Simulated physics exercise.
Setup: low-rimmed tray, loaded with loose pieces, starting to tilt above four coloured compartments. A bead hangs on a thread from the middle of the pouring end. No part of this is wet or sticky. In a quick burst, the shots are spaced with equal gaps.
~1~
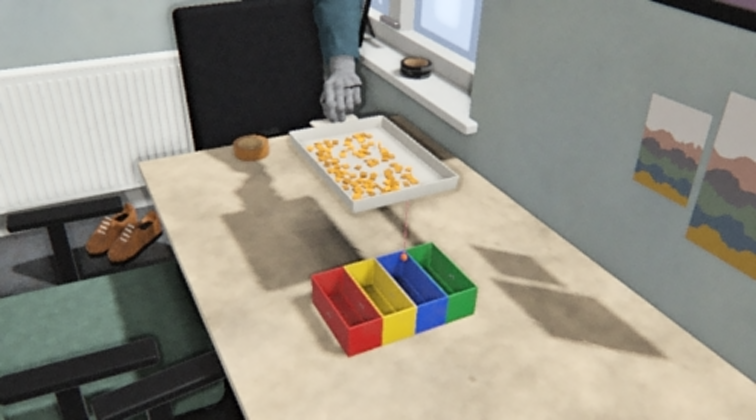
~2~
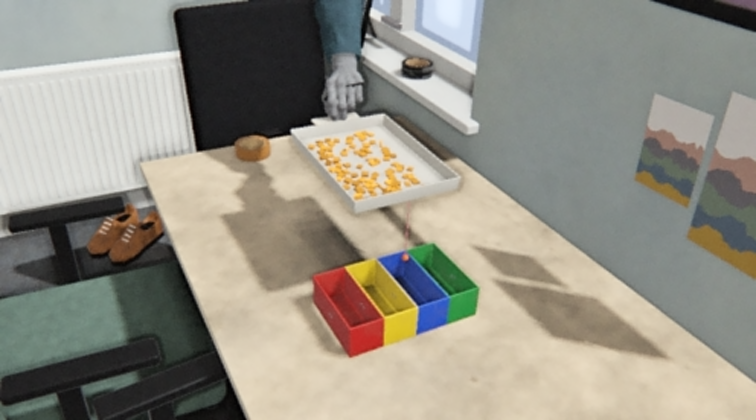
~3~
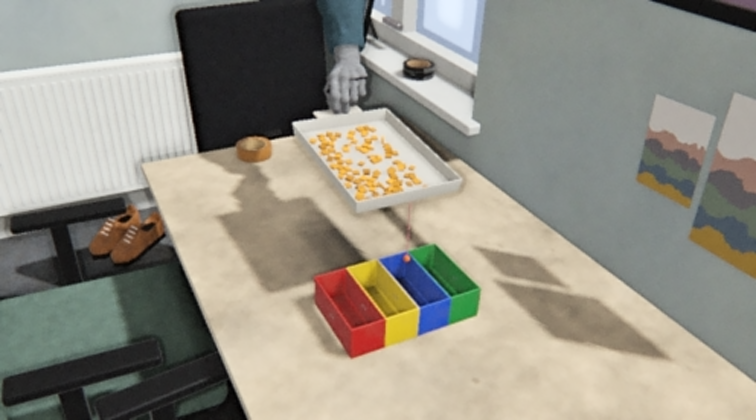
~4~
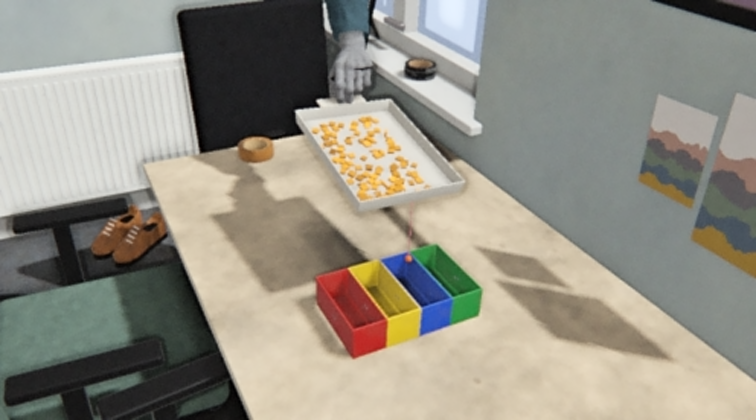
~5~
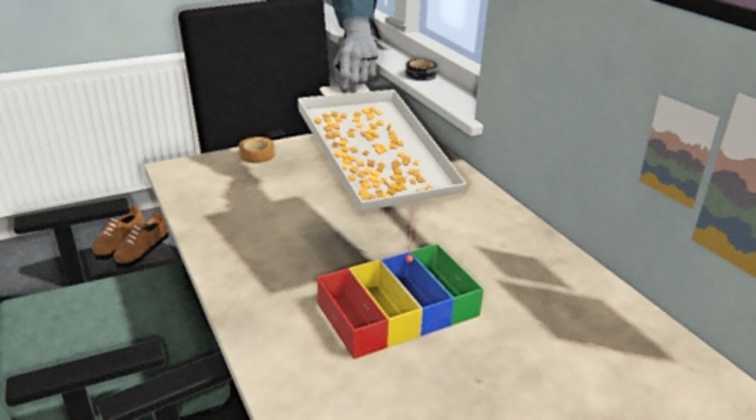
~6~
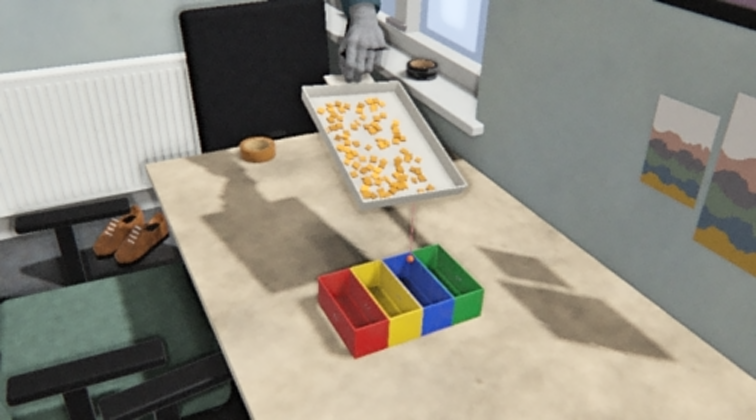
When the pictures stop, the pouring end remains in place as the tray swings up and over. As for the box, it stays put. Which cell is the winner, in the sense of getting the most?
Winner: Green.
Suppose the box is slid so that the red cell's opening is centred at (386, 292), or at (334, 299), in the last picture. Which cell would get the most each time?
The cell in blue, then that green cell.
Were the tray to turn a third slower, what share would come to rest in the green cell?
About 50 %.
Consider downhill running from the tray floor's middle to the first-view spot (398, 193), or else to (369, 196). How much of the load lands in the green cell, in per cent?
Shares, approx.: 20 %, then 0 %.
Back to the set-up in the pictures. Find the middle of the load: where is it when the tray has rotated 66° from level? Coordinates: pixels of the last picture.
The load is centred around (419, 175).
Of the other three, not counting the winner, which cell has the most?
It's the blue one that ends up second.
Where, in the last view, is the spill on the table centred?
Approximately (481, 296).
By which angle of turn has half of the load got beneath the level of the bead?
Around 115° at that moment.
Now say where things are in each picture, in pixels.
In the first frame, corners of the pouring end near (354, 200) and (456, 176), level; middle of the load near (358, 168), small crackers; bead on its thread near (404, 257); red cell near (366, 335); yellow cell near (399, 324); blue cell near (431, 313); green cell near (462, 303).
In the second frame, corners of the pouring end near (356, 200) and (458, 177), level; middle of the load near (360, 167).
In the third frame, corners of the pouring end near (358, 201) and (460, 179), tipped barely, lowest at the right corner; middle of the load near (361, 164).
In the fourth frame, corners of the pouring end near (361, 200) and (462, 181), tipped a little, lowest at the right corner; middle of the load near (364, 158).
In the fifth frame, corners of the pouring end near (363, 200) and (464, 183), tipped clearly, lowest at the right corner; middle of the load near (366, 153).
In the sixth frame, corners of the pouring end near (365, 200) and (465, 184), tipped clearly, lowest at the right corner; middle of the load near (369, 148); red cell near (372, 337); yellow cell near (405, 325); blue cell near (437, 315); green cell near (468, 305).
Shortly afterwards, tray tipped steeply; all but a few on the tray; only a few falling or outside the box.
Next, tray tipped past a quarter turn; the bulk on the tray; a little in the green cell; a little falling or outside the box.
Some moments later, tray tipped past a quarter turn; near half in the green cell; near a quarter in the blue cell; only a few in the yellow cell; near a quarter falling or outside the box.
In the end, tray tipped past a quarter turn; near half in the green cell; near a quarter in the blue cell; only a few in the yellow cell; none at all in the red cell; near a quarter outside the box.
